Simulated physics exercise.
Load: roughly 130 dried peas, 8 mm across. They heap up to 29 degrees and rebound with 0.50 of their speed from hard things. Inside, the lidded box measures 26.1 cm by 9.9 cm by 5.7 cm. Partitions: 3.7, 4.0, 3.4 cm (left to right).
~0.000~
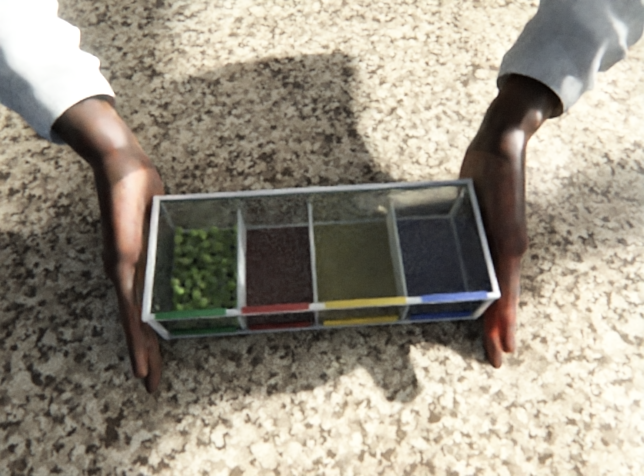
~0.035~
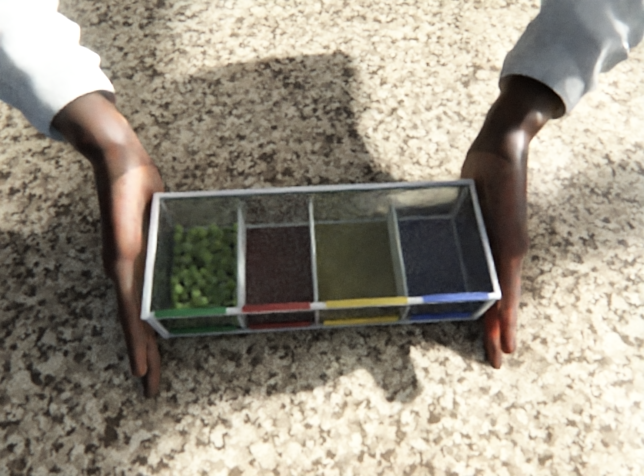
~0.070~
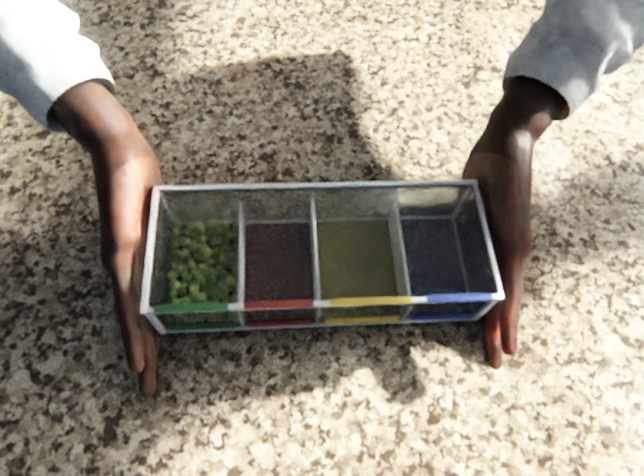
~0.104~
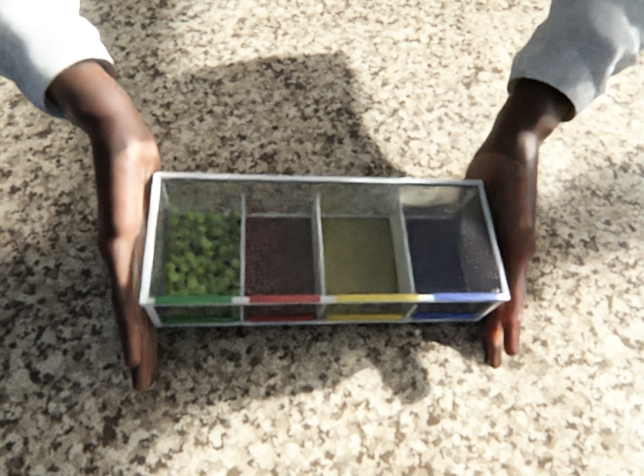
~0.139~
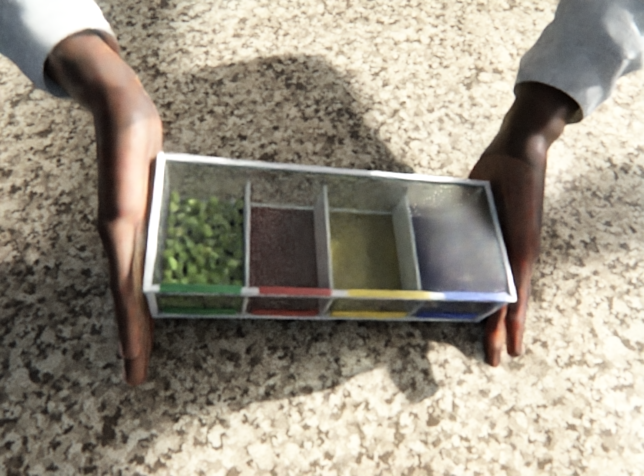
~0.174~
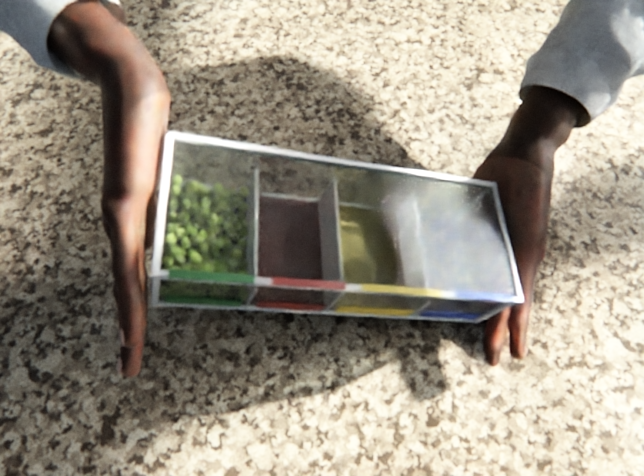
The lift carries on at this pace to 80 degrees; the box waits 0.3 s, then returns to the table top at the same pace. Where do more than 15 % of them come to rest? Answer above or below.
Red: Above, blue: Above, green: Above, yellow: Below.
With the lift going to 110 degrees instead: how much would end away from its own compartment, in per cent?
Some 100 per cent.
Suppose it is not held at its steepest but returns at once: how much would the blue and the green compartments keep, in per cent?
Then: Blue 10, green 30.
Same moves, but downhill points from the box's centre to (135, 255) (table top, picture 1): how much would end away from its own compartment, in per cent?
Some 0 per cent.
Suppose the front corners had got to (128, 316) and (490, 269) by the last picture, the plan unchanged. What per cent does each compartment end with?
Red 0; blue 0; green 100; yellow 0.
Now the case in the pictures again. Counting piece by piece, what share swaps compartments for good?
Some 60 per cent.
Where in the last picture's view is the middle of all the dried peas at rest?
At about (305, 281).
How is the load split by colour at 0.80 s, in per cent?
Red 20, blue 5, green 50, yellow 20.
After 0.80 s, tilt 80 degrees; red 20 %, blue 5 %, green 50 %, yellow 20 %.
After 1.21 s, tilt 45 degrees; red 25 %, blue 30 %, green 40 %, yellow 10 %.
After 1.71 s, tilt 0 degrees; red 25 %, blue 30 %, green 40 %, yellow 10 %.
At rest (2.1 s), red 25 %, blue 30 %, green 40 %, yellow 10 %.
